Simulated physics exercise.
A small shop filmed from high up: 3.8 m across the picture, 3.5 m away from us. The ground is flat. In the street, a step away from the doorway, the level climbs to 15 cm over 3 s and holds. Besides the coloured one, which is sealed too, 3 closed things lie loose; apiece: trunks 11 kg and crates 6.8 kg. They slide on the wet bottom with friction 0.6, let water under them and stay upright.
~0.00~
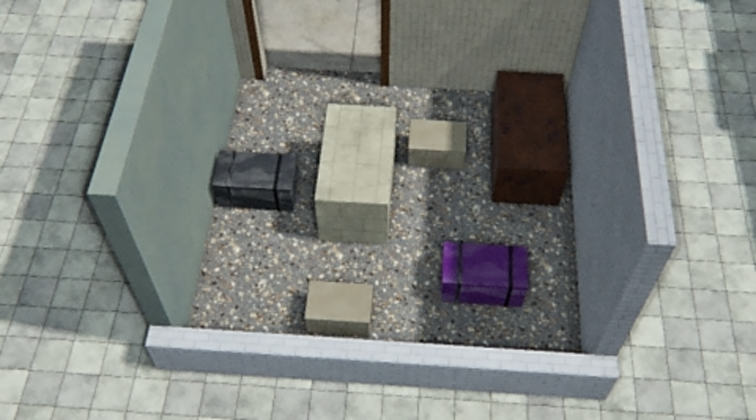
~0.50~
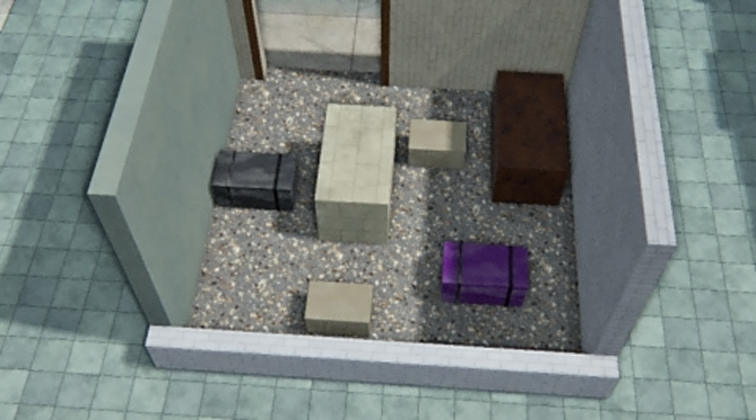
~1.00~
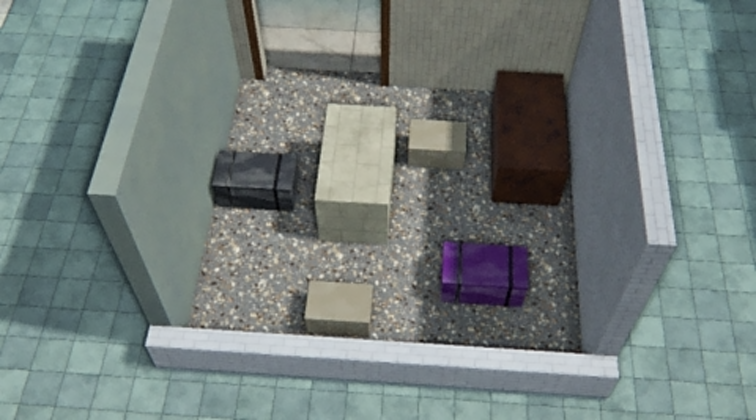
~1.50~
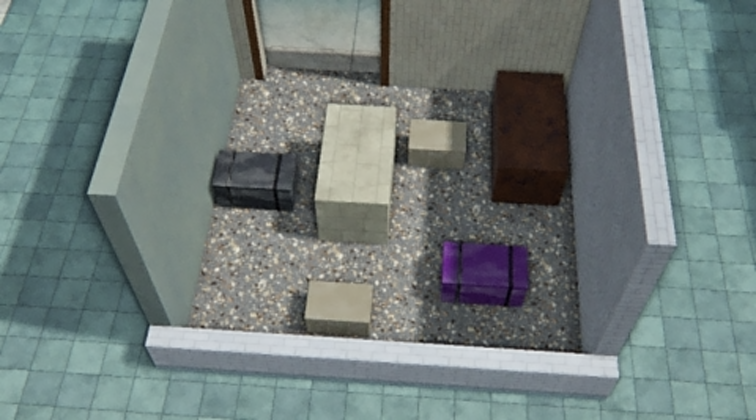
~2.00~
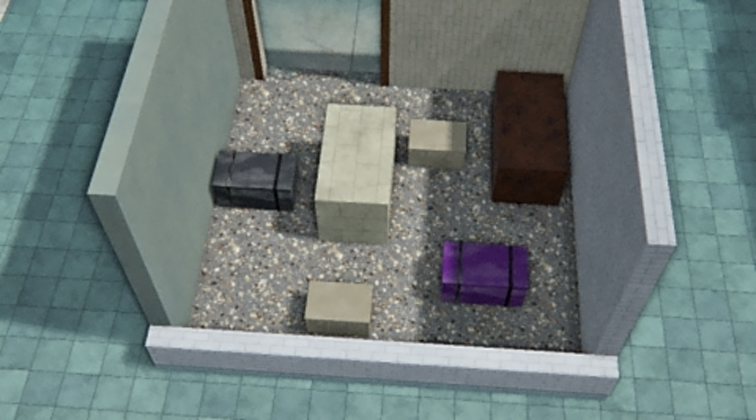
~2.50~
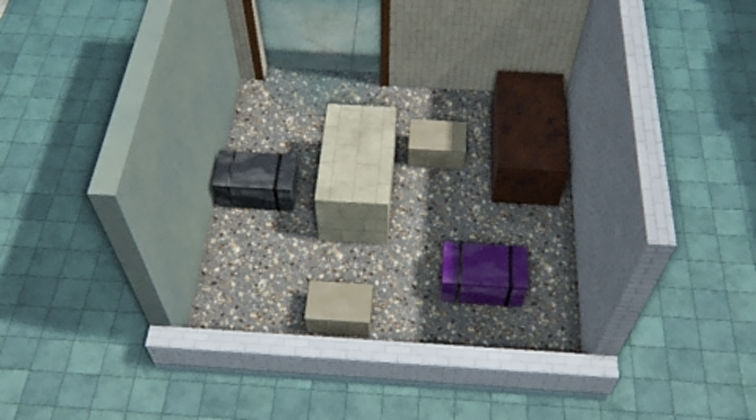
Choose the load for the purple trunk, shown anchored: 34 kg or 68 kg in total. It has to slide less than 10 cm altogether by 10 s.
I expect that the lower weight is enough.
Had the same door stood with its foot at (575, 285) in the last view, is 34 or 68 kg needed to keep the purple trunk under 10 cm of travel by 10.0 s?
In that case the smaller load will do.
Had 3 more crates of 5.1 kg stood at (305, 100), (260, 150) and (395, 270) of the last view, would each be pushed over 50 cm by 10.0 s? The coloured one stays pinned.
In that order: More, over, less.
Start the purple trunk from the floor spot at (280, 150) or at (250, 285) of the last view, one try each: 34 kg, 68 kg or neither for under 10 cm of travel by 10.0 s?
In that order: Only the larger holds; only the larger holds.
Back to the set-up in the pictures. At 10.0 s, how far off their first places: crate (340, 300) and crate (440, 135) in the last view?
In turn: 60 cm, 100 cm.
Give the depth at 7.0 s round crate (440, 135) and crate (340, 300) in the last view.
About 4 and 5 cm.
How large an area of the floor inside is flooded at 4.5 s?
About 4.5 m2.
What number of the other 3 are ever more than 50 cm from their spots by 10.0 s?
I count 3.
After 3.5 s the purple trunk would be 0 cm from its start with 34 kg and 0 cm from its start with 68 kg; 0 cm of water round it then.
After 4.5 s the purple trunk would be 0 cm from its start with 34 kg and 0 cm from its start with 68 kg; 0 cm of water round it then.
After 7.0 s the purple trunk would be 0 cm from its start with 34 kg and 0 cm from its start with 68 kg; 1 cm of water round it then.
After 10.0 s the purple trunk would be 1 cm from its start with 34 kg and 0 cm from its start with 68 kg; 6 cm of water round it then.
